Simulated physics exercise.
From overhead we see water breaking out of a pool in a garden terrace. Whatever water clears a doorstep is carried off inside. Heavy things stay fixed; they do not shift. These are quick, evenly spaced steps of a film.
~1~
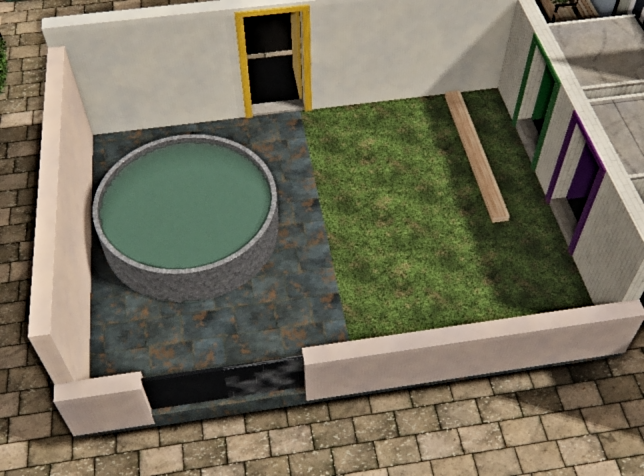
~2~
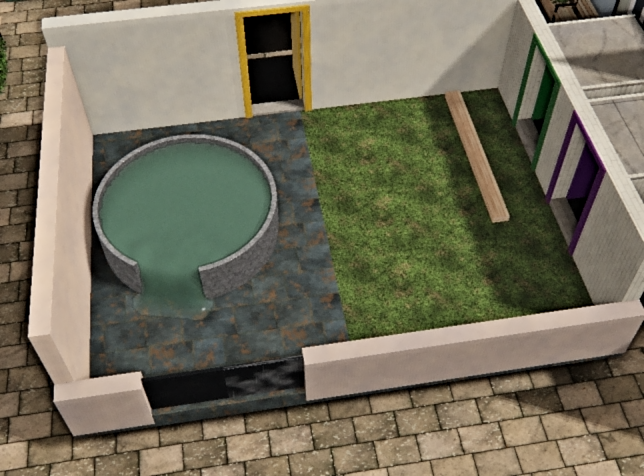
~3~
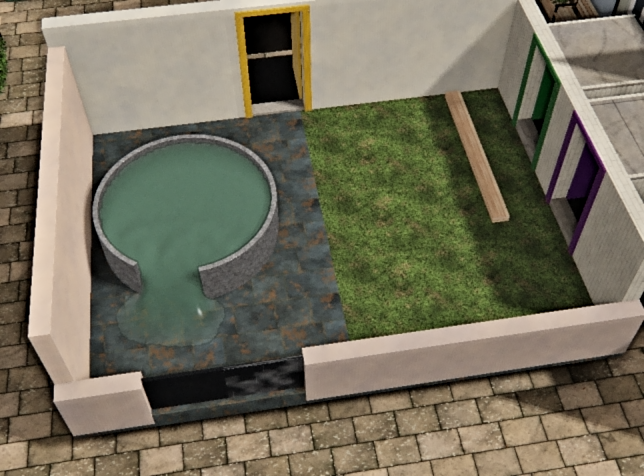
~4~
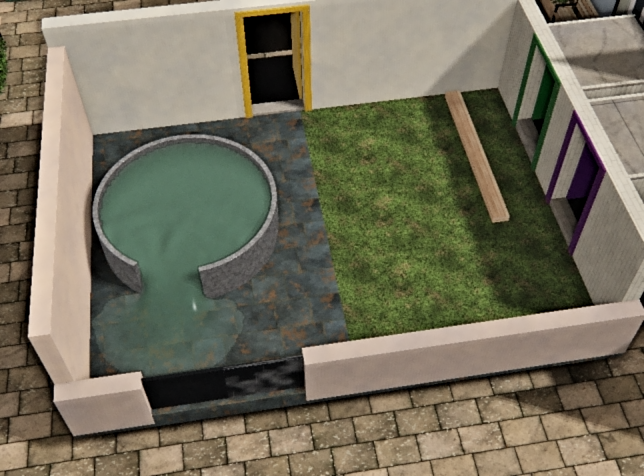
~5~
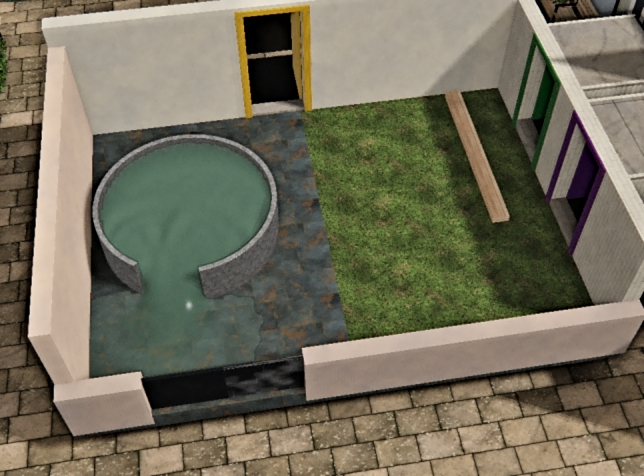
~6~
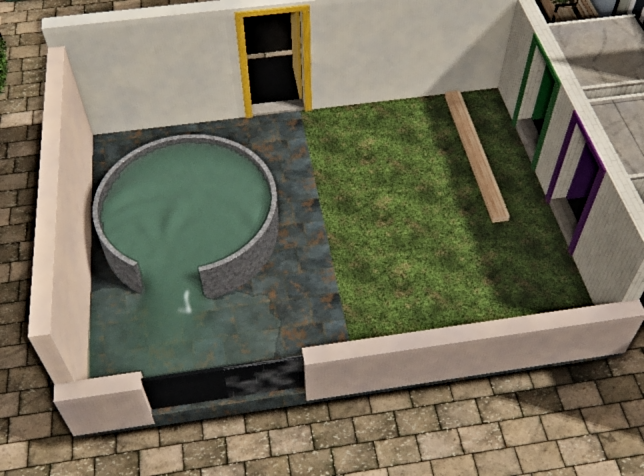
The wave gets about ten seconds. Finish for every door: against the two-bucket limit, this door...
The purple door remains within it; the green door remains within it; the yellow door remains within it.
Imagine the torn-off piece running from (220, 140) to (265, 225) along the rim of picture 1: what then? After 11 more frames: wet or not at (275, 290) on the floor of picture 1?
That spot ends up spared.
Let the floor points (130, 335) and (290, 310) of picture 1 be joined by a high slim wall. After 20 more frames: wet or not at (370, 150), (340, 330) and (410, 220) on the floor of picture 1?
Outcome per location, in sequence: Unsoaked, soaking, soaking.
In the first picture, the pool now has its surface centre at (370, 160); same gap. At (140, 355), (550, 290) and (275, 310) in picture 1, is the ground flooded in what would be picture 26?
I'd say swamped for the first, swamped for the second and swamped for the third.
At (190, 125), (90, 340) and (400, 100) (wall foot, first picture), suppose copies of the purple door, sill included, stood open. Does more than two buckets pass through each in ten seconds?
Checking each in order, the first misses the threshold, the second beats the threshold, and the third misses the threshold.
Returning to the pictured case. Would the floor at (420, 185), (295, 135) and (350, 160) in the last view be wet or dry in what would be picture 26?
Same order as asked: Dry as before; dry as before; dry as before.
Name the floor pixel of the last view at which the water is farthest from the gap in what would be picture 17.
About (430, 357).
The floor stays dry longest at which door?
I'd say the one in green.
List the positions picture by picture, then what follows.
In the first frame, the round tank at (186, 203) is whole and still.
In the second frame, the front is at (204, 313), out from the gap at (172, 290).
In the third frame, the front is at (210, 334), out from the gap at (172, 291).
In the fourth frame, water pours out at (172, 291) and has run to (122, 366).
In the fifth frame, the front is at a hidden place, out from the gap at (172, 291).
In the sixth frame, the front is at a hidden place, out from the gap at (172, 290).
A moment on, water covers 15 % of the floor; the purple door not reached, the green door not reached, the yellow door not reached.
Next, water covers 20 % of the floor; the purple door not reached, the green door not reached, the yellow door not reached.
Then, water covers 45 % of the floor; the purple door not reached, the green door not reached, the yellow door not reached.
Later, water covers 80 % of the floor; the purple door wet at the sill, nothing in, the green door not reached, the yellow door wet at the sill, nothing in.
In the end, water covers 95 % of the floor; the purple door wet at the sill, nothing in, the green door wet at the sill, nothing in, the yellow door wet at the sill, nothing in.
